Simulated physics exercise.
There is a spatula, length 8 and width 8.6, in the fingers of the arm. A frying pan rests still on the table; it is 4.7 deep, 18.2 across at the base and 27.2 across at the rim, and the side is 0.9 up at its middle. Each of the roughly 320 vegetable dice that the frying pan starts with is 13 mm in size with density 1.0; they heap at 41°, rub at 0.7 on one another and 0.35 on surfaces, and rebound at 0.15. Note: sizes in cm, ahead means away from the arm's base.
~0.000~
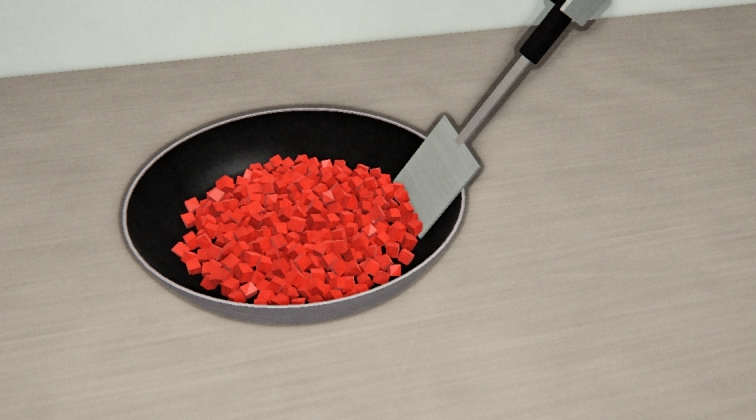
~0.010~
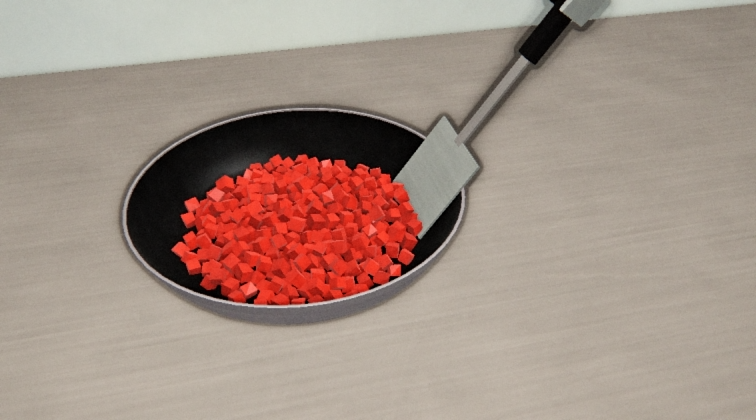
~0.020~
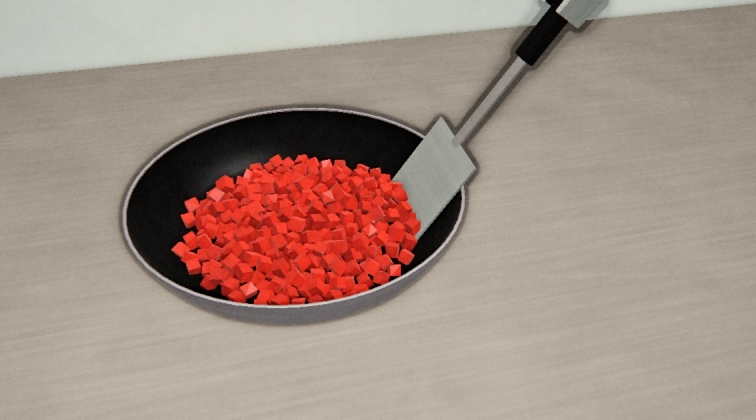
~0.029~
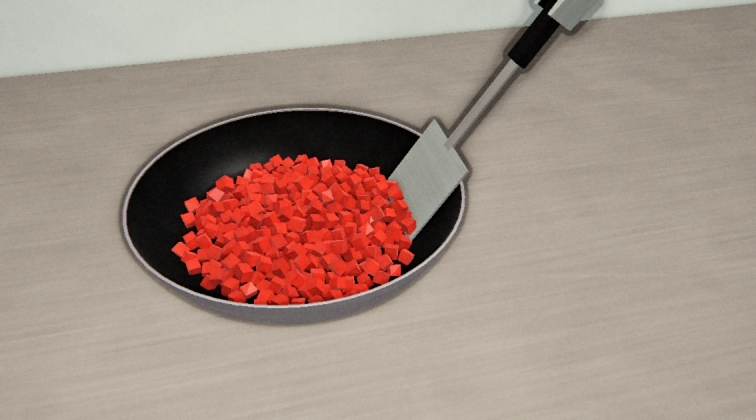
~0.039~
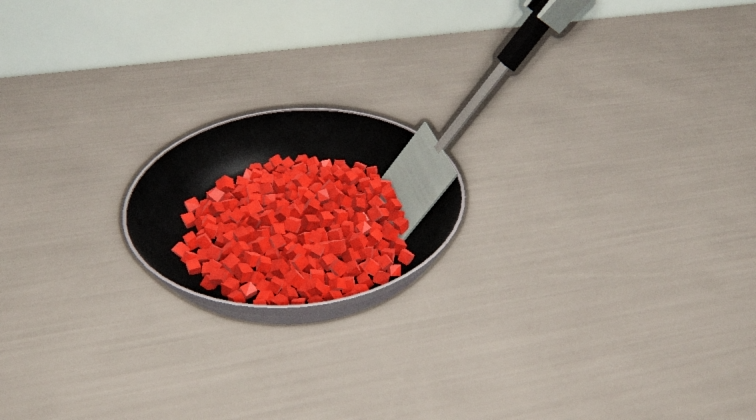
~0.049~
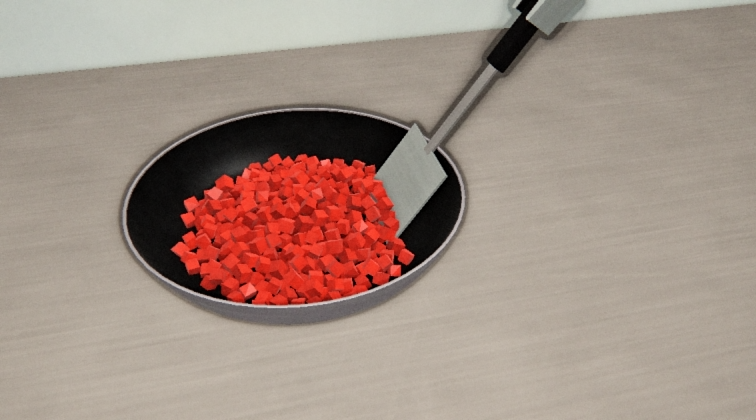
To begin with, a spatula held by a robotic arm rests its blade at the right side of a black frying pan heaped with small red cubes. The blade then slides slightly left against the edge of the pile, while the pan stays still and the cubes barely shift.
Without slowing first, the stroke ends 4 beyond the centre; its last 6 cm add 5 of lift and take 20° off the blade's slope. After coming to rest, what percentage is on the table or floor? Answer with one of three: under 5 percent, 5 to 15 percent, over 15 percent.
5 to 15 percent.
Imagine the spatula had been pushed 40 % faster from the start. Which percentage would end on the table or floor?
15 per cent, about.
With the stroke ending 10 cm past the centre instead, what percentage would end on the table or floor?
Changed stop: Approx. 20 %.
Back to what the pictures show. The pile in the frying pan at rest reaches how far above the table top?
Roughly 5.5 cm.
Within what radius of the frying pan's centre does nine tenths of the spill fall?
That distance is around 35 cm.
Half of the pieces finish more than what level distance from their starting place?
Roughly 4 centimetres.
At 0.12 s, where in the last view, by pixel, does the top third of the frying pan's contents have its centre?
The middle lies somewhere about (263, 211).
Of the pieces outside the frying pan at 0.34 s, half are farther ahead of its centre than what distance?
It's close to 22 cm ahead of the centre.
After 0.09 s, sloping 54°, highest piece 5 above the table; 323 in the frying pan.
After 0.12 s, sloping 46°, highest piece 6 above the table; 323 in the frying pan.
After 0.34 s, sloping 34°, highest piece 6 above the table; 299 in the frying pan, 21 on the table or floor, 3 on the blade or in flight.
After 1.39 s, sloping 34°, highest piece 5 above the table; 299 in the frying pan, 24 on the table or floor.
At rest, 299 in the frying pan, 24 on the table or floor. That is 7 % on the table or floor.
